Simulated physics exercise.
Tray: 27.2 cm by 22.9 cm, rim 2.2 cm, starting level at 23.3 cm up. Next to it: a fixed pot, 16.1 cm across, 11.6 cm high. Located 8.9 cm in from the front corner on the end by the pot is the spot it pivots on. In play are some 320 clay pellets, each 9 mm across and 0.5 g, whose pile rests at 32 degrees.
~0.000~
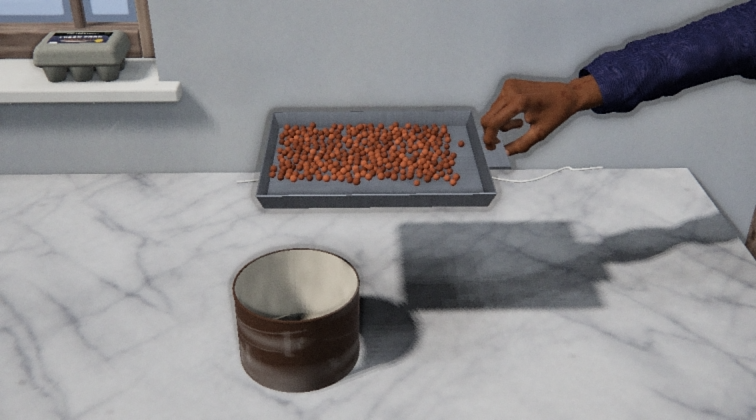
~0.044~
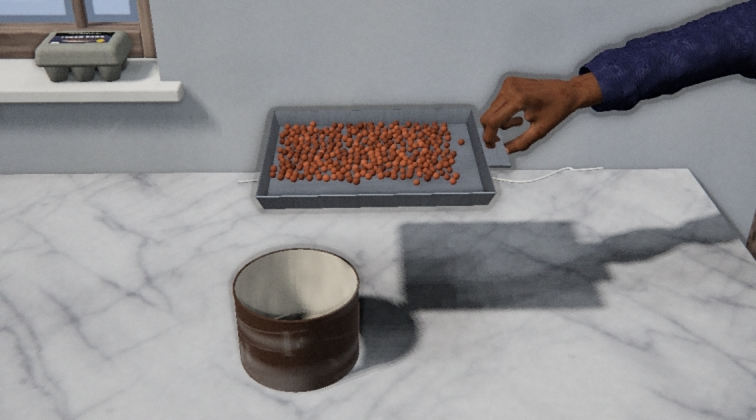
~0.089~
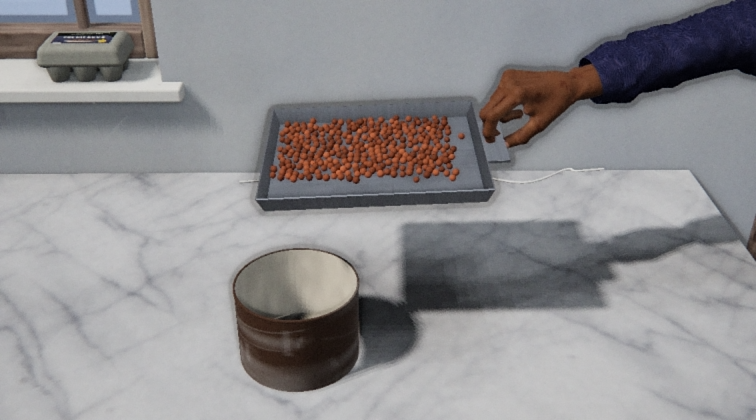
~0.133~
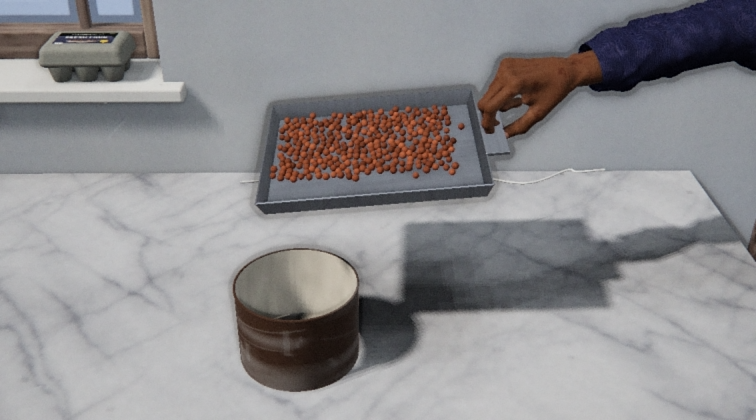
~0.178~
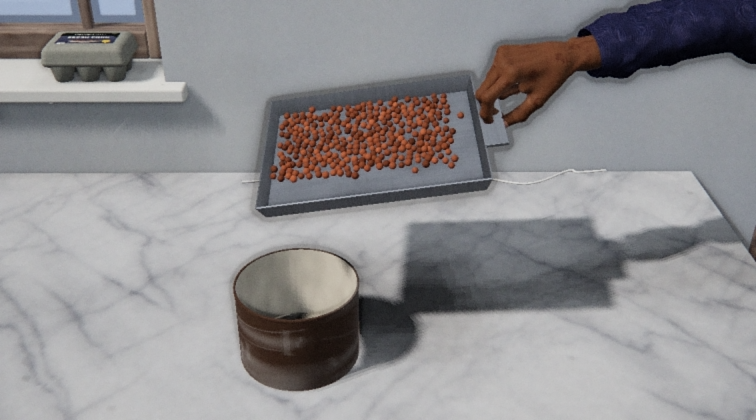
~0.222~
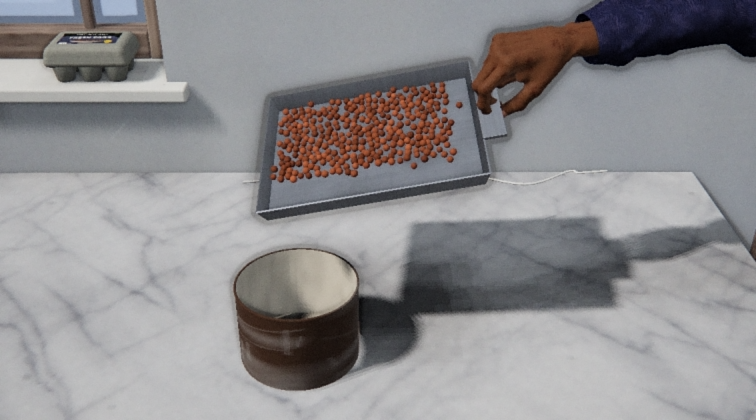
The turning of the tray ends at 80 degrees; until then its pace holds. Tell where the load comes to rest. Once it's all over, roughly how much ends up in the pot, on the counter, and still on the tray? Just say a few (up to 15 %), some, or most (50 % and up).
Pot: Most, counter: A few, left on the tray: A few.
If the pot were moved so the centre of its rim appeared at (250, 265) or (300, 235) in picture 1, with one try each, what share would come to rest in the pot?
The shares would be near 75 and 0 per cent respectively.
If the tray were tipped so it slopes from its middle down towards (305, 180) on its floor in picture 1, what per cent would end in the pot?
The share would be about 60 percent.
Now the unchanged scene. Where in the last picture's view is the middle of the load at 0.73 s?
Approx. (285, 206).
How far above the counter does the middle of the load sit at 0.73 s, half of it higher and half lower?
Around 22 cm up.
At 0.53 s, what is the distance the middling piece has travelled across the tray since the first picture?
I'd say close to 8 centimetres.
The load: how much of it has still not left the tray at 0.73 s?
Some 80 per cent of the load.
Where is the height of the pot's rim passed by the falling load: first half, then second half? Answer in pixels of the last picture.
I'd mark about (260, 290) for the first half, then (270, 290) for the second.
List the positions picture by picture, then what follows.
In the first frame, tray tilt 0 degrees, front corners at (263, 193) and (489, 190); middle of the pieces at (367, 151); pot at (296, 283).
In the second frame, tray tilt 1 degrees, front corners at (263, 193) and (489, 190); middle of the pieces at (367, 150).
In the third frame, tray tilt 3 degrees, front corners at (263, 196) and (488, 186), lowest corner left front; middle of the pieces at (367, 147).
In the fourth frame, tray tilt 7 degrees, front corners at (262, 200) and (487, 181), lowest corner left front; middle of the pieces at (367, 141).
In the fifth frame, tray tilt 12 degrees, front corners at (262, 204) and (485, 175), lowest corner left front; middle of the pieces at (366, 136).
In the sixth frame, tray tilt 17 degrees, front corners at (263, 207) and (483, 170), lowest corner left front; middle of the pieces at (365, 130); pot at (297, 282). Its pace works out near 100 degrees a second.
Then, at 0.53 s, tilt 48 degrees; the tray holds 100 %, the pot 0 %.
After 0.73 s, tilt 68 degrees; the tray holds 80 %, the pot 5 %.
Then, at 1.05 s, tilt 80 degrees; the tray holds 20 %, the pot 70 %.
By 2.4 s all is still; pot 95 %, counter 5 %, tray 0 %.
